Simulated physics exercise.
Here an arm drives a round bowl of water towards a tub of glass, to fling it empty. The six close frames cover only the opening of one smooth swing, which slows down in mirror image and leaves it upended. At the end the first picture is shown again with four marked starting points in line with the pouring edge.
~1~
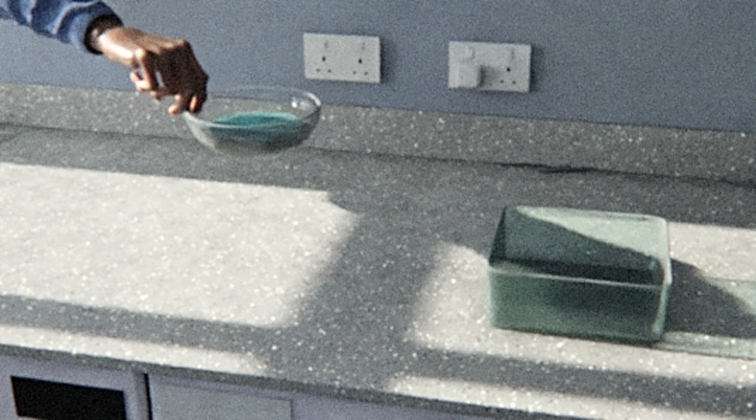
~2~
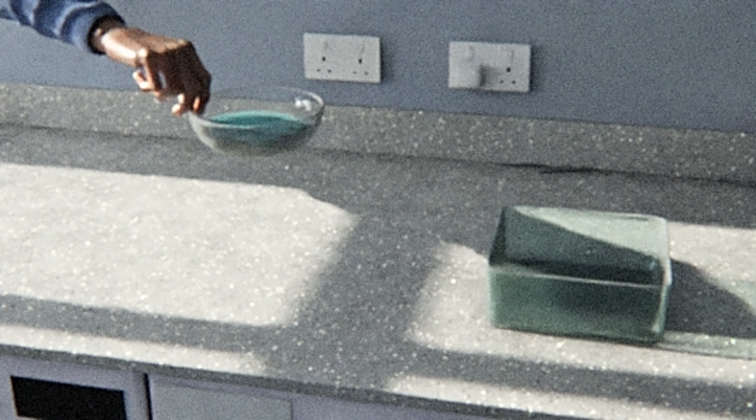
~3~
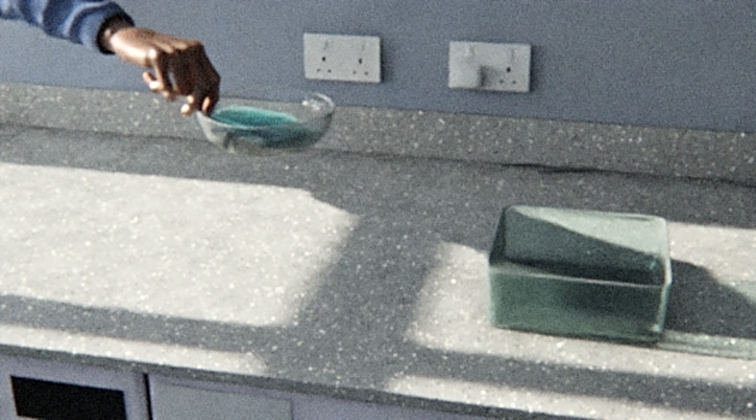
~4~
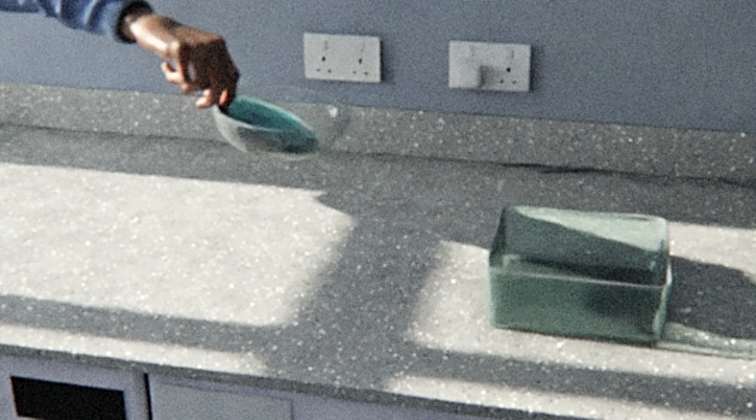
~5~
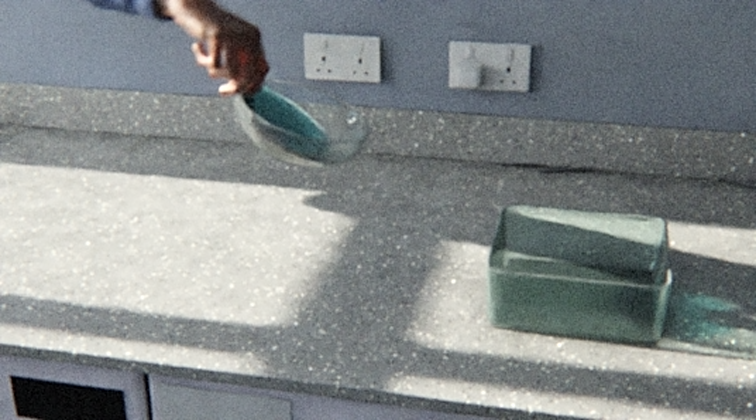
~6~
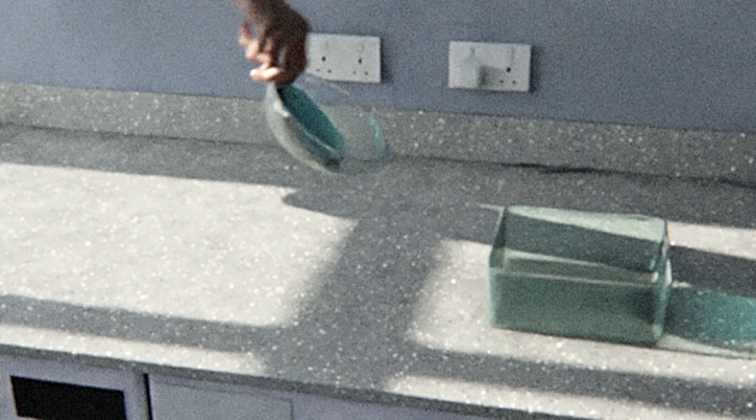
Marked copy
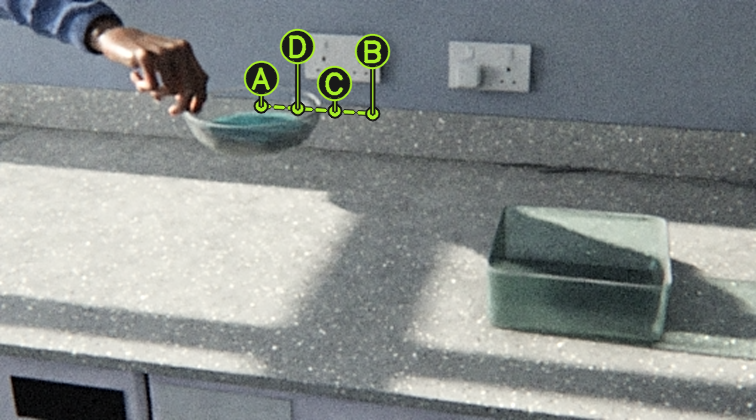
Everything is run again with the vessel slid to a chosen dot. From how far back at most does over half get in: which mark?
It is B.
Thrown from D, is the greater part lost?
Yes, it does.
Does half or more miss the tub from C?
Yes.
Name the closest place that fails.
That would be C.
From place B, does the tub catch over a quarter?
Yes.
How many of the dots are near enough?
One.
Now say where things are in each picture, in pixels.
In the first frame, upright, lip at (316, 109); tub from (486, 322) to (662, 341); nothing has left yet.
In the second frame, upright, lip at (319, 110); nothing has left yet.
In the third frame, upright, lip at (329, 111); nothing has left yet.
In the fourth frame, tipped about 6°, lip at (346, 118); nothing has left yet.
In the fifth frame, tipped about 18°, lip at (366, 134); nothing has left yet.
In the sixth frame, tipped about 35°, lip at (385, 154); nothing has left yet.
On the marked copy, A at (261, 106); B at (372, 113); C at (334, 111); D at (297, 108).
With A, about 0 % lands in the tub, 97 % falls short and 3 % goes beside or beyond.
With B, about 67 % lands in the tub, 14 % falls short and 19 % goes beside or beyond.
With C, about 31 % lands in the tub, 57 % falls short and 12 % goes beside or beyond.
With D, about 4 % lands in the tub, 90 % falls short and 5 % goes beside or beyond.
